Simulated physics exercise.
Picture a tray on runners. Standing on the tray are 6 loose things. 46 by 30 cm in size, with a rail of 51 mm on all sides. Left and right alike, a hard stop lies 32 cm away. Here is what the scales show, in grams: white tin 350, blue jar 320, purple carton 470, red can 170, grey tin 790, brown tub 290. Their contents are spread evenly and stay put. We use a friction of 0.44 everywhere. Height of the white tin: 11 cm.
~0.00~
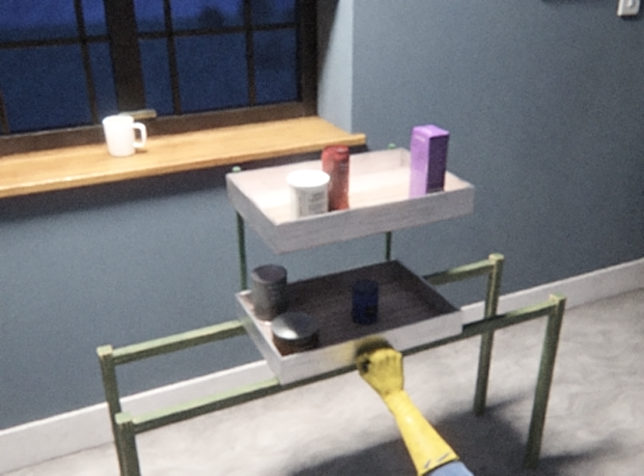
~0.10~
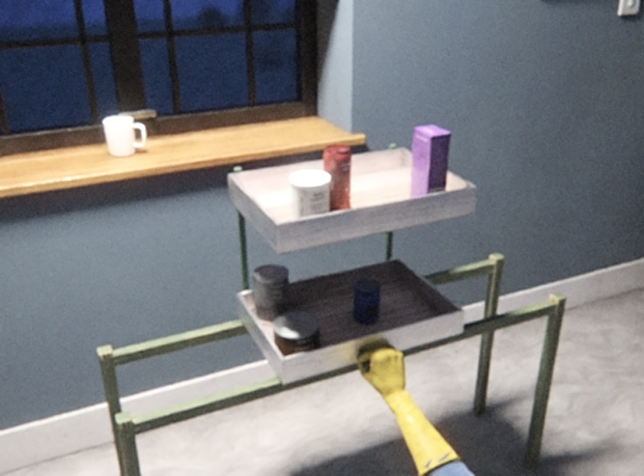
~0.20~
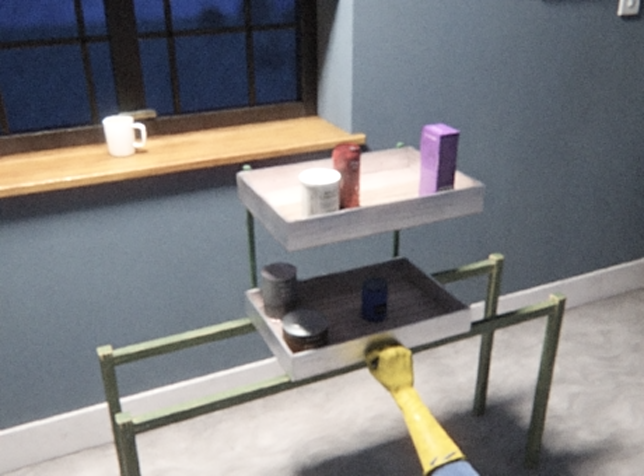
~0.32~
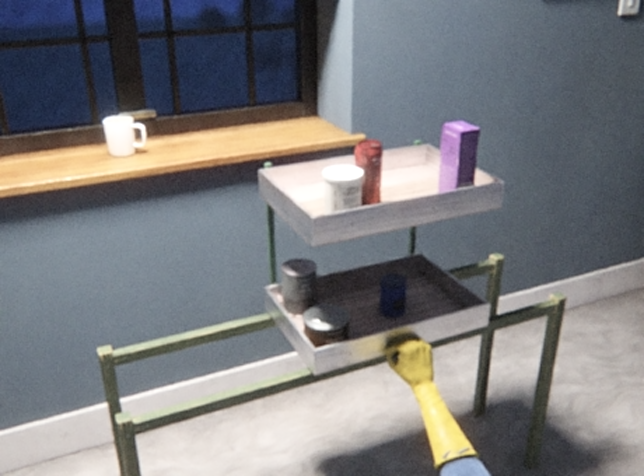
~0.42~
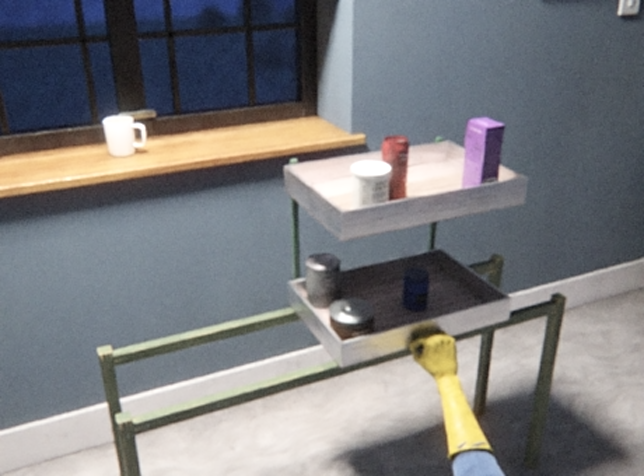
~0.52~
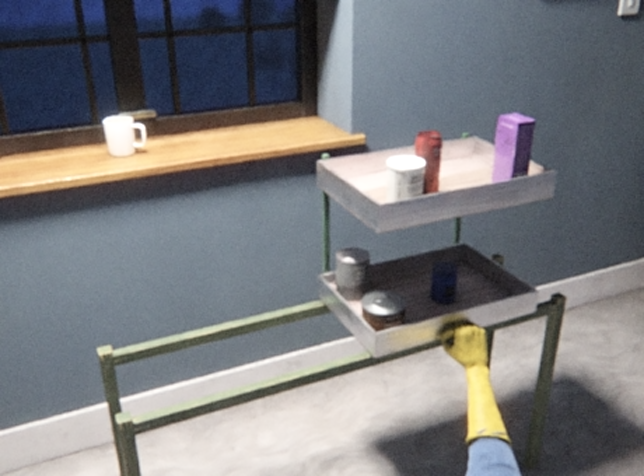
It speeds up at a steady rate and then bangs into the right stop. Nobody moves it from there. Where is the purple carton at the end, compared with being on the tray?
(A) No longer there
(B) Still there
A, no longer there.
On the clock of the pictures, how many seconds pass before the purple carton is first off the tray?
Answer: Near 0.8 s.
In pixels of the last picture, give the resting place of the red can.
In the last picture it sits around (519, 164).
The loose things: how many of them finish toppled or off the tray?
The count is 2.
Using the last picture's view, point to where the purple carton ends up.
It winds up close to (562, 437).
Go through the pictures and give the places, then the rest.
Tray midway; purple carton (428, 169); white tin (308, 203), in the first frame.
Tray midway; red can (338, 182); grey tin (272, 294), in the second frame.
Tray has slid 3 cm right; brown tub (305, 335); white tin (320, 200), in the third frame.
Tray has slid 8 cm right; blue jar (393, 295); red can (368, 177), in the fourth frame.
Tray has slid 15 cm right; grey tin (323, 282); brown tub (351, 323), in the fifth frame.
Tray has slid 23 cm right; purple carton (512, 155); white tin (405, 185), in the sixth frame.
After 0.72 s, tray has slid 32 cm right; purple carton 36° off upright near (569, 143); red can 12° off upright; blue jar 5° off upright.
After 0.92 s, tray has slid 32 cm right; purple carton now off the tray; red can on its side; grey tin moved 13 cm.
After 1.12 s, tray has slid 32 cm right; red can on its side; grey tin moved 13 cm; blue jar moved 13 cm.
In the end (2.5 s), off the tray, purple carton; toppled on the tray, red can; not toppled but over 5 cm from the start, white tin, blue jar, grey tin and brown tub. In the last view, purple carton near (562, 437).
